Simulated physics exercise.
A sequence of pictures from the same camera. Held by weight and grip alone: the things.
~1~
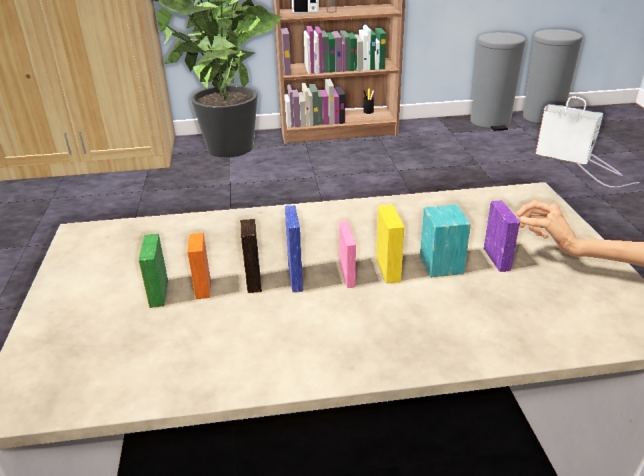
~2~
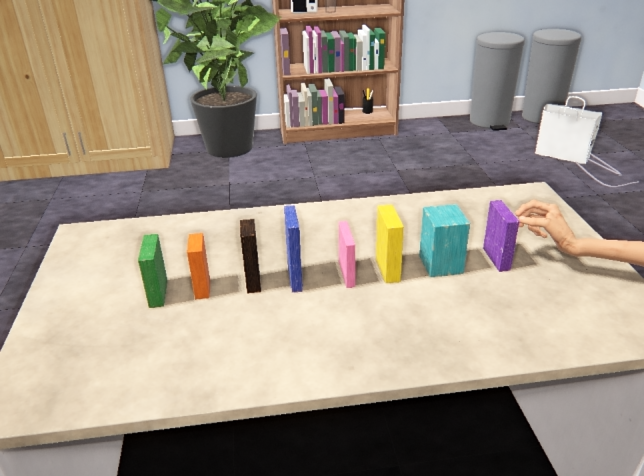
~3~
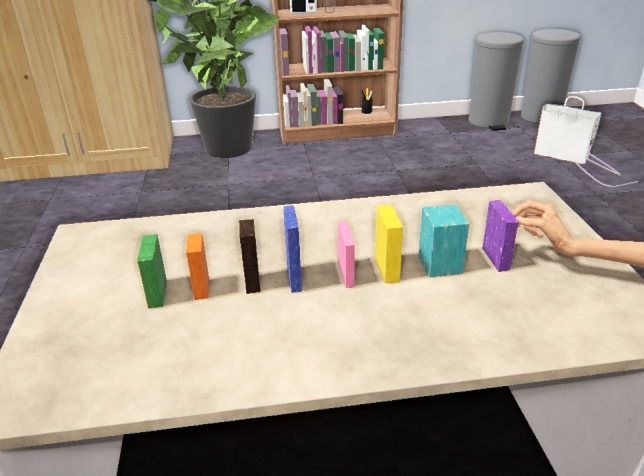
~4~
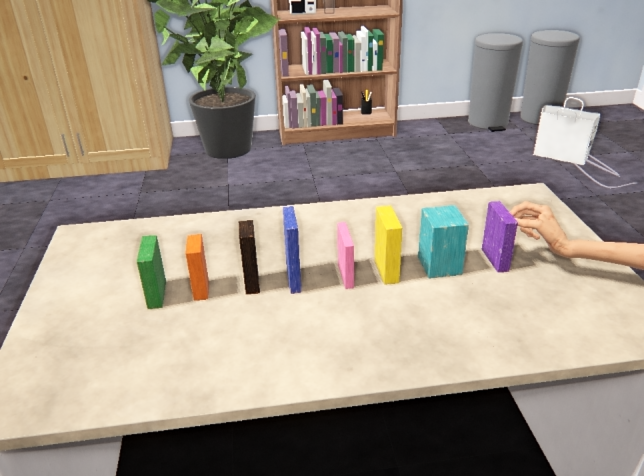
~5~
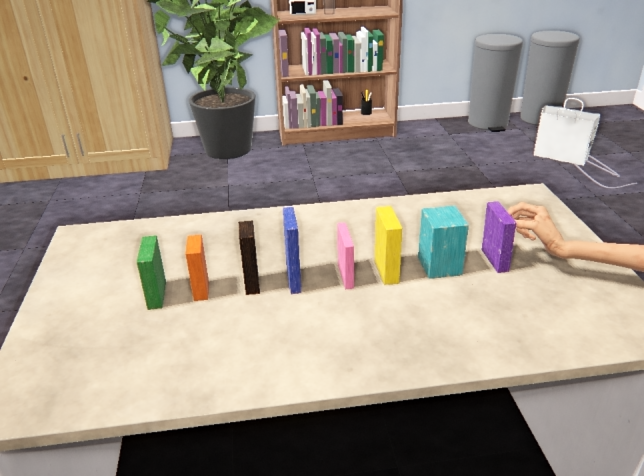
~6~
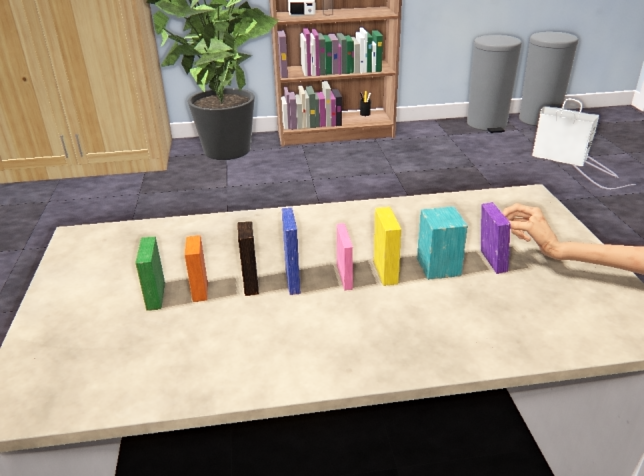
To begin with, eight upright blocks in different colours stand in a spaced row across a pale tabletop, from green at the left to purple at the right, where a hand touches the purple one. The hand then nudges it very slightly left, leaning it a little, while the others stay standing.
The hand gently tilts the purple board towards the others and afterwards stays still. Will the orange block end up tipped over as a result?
No, it stays standing.
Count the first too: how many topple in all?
The count is 1.
Then, 0.20 s on from there, purple board 20° over.
Then, 0.60 s on from there, purple board 52° over.
Then, 0.70 s on from there, purple board 84° over.
In the end, all 6 unmoved. At the end, from the last picture's camera, orange block near (197, 269).
